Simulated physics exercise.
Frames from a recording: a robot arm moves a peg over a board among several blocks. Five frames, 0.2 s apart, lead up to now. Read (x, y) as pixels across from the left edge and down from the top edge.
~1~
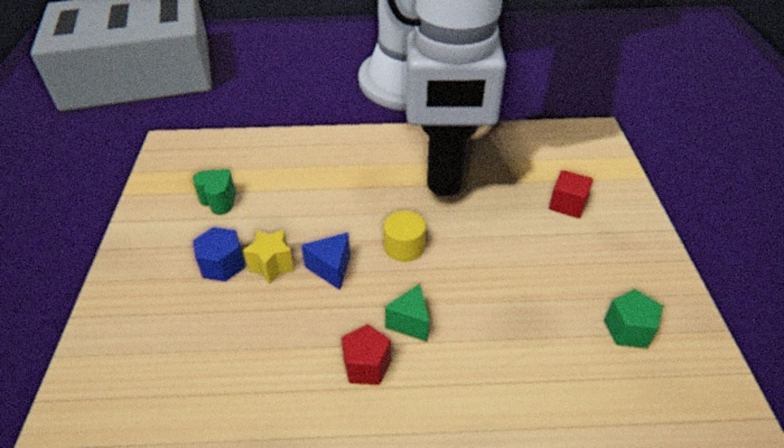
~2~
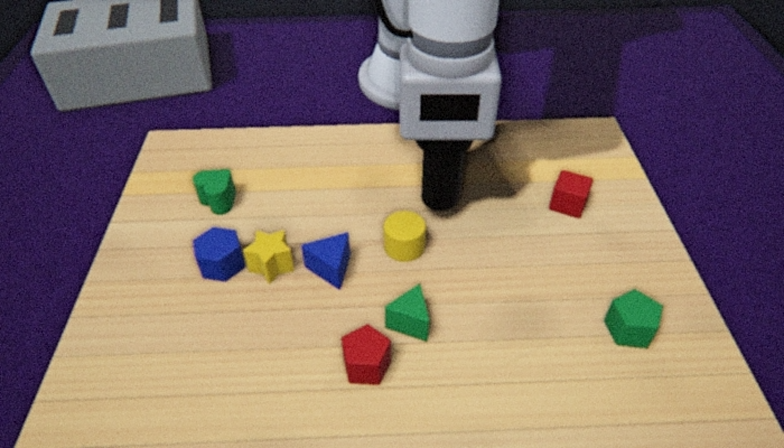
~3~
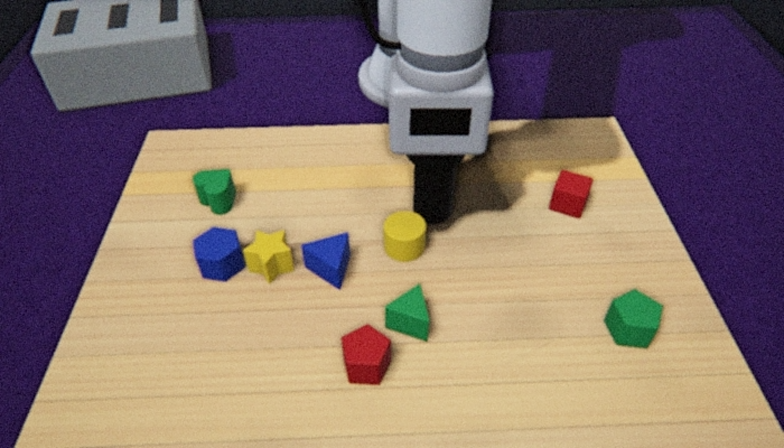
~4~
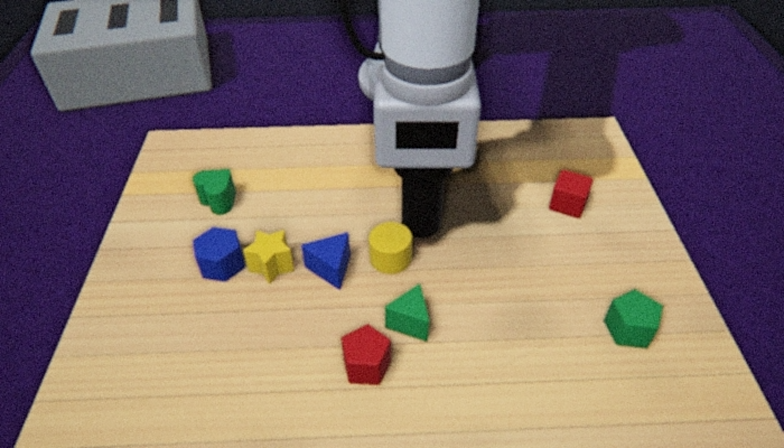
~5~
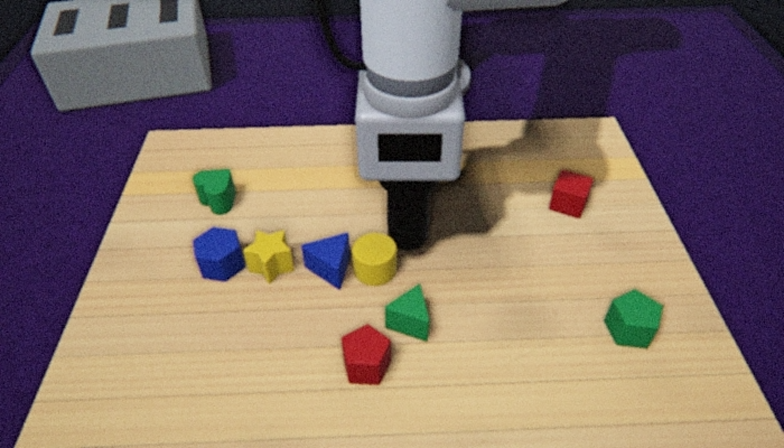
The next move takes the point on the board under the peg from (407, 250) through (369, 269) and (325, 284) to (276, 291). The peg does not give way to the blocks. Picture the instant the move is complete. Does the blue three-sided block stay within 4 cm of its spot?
No, I don't think so.
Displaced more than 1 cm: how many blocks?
3 or more.
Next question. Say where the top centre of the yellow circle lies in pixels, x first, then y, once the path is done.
Near (294, 302).
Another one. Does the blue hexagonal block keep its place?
No - that is not the case.
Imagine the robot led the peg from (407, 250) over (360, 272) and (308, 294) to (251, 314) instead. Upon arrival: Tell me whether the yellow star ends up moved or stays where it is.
That one moves away.
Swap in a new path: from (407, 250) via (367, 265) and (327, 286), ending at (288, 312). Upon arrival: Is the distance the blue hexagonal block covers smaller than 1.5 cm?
Yes, it checks out.
What follows on the original path. One third of the way, peg at (368, 257); blue three-sided block at (312, 251), turned 25° clockwise; yellow circle at (337, 272).
Two thirds of the way, peg at (322, 272); blue hexagonal block at (212, 242); yellow star at (253, 246); blue three-sided block at (291, 249), turned 30° clockwise; yellow circle at (304, 297).
At the end, peg at (273, 279); blue hexagonal block at (195, 237); yellow star at (229, 248); blue three-sided block at (266, 241), turned 45° clockwise; yellow circle at (294, 302).
